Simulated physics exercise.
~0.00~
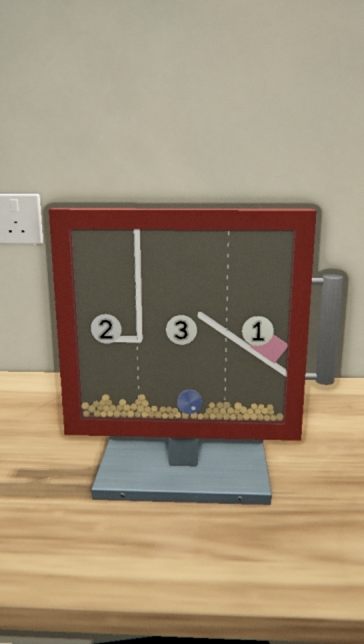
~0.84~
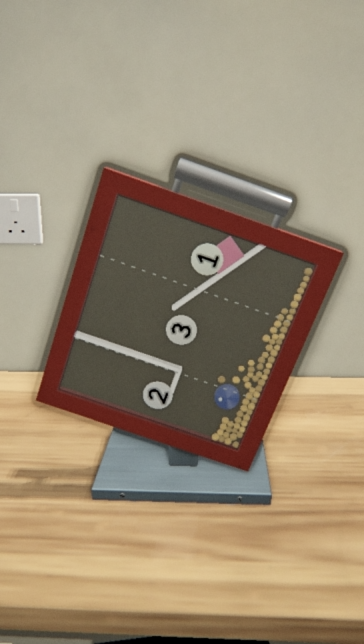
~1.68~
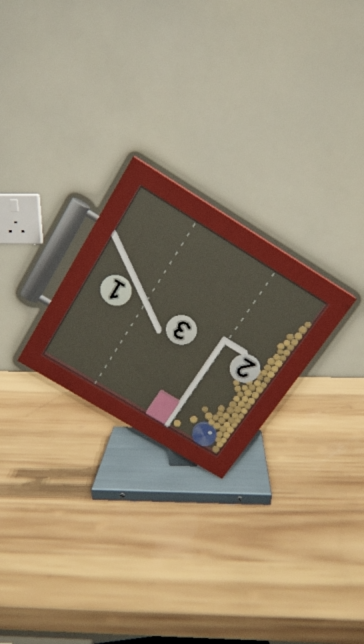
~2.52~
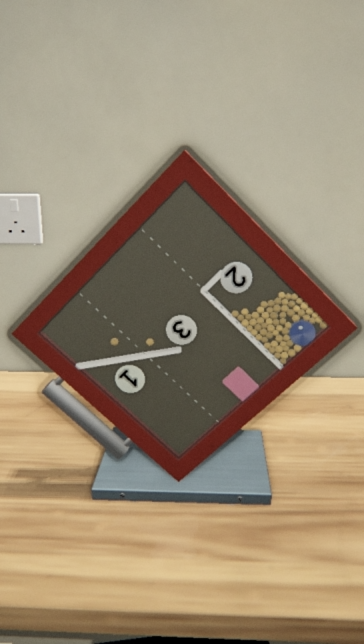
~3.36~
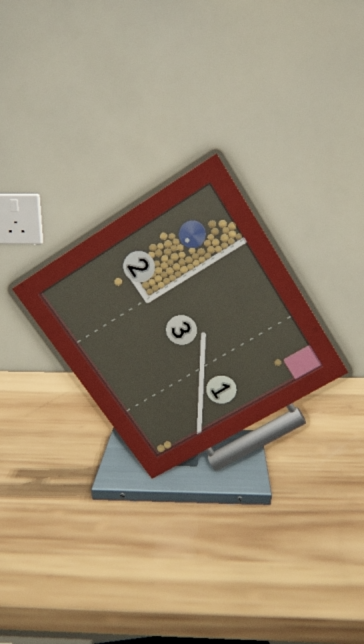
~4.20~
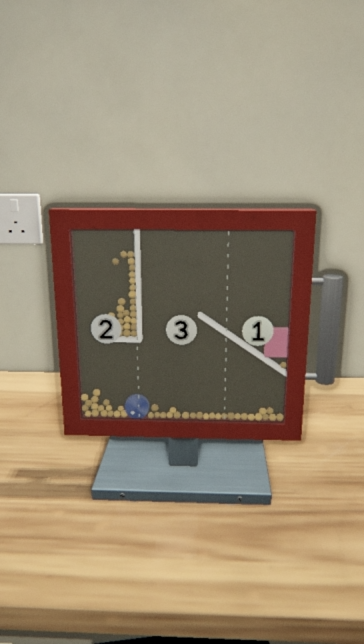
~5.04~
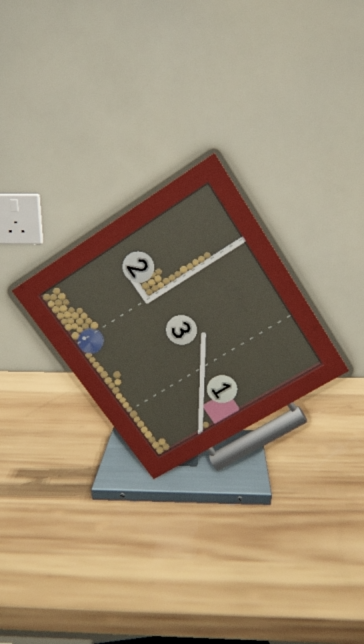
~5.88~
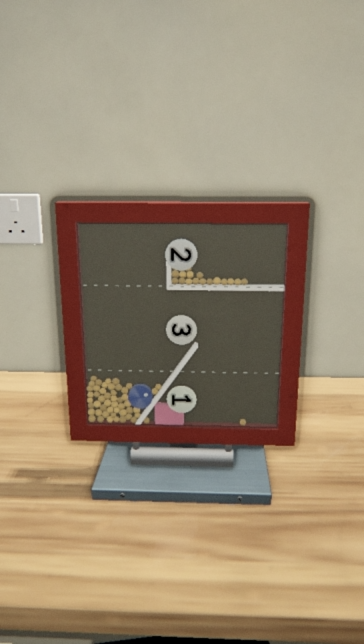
A shallow red-framed case on a blue-grey stand starts upright, with tan beads and a blue disc along its floor and a pink block on a sloping bar at the right. It turns anticlockwise, sending the beads sliding into a corner while the block drops off the bar. As the turn continues, the bent wall in strip two catches most beads and the disc, and many spill down as the case comes upright again. After a full turn, it swings back clockwise a quarter turn. Most beads end heaped in strip one with the disc and block, while some remain on strip two's ledge.
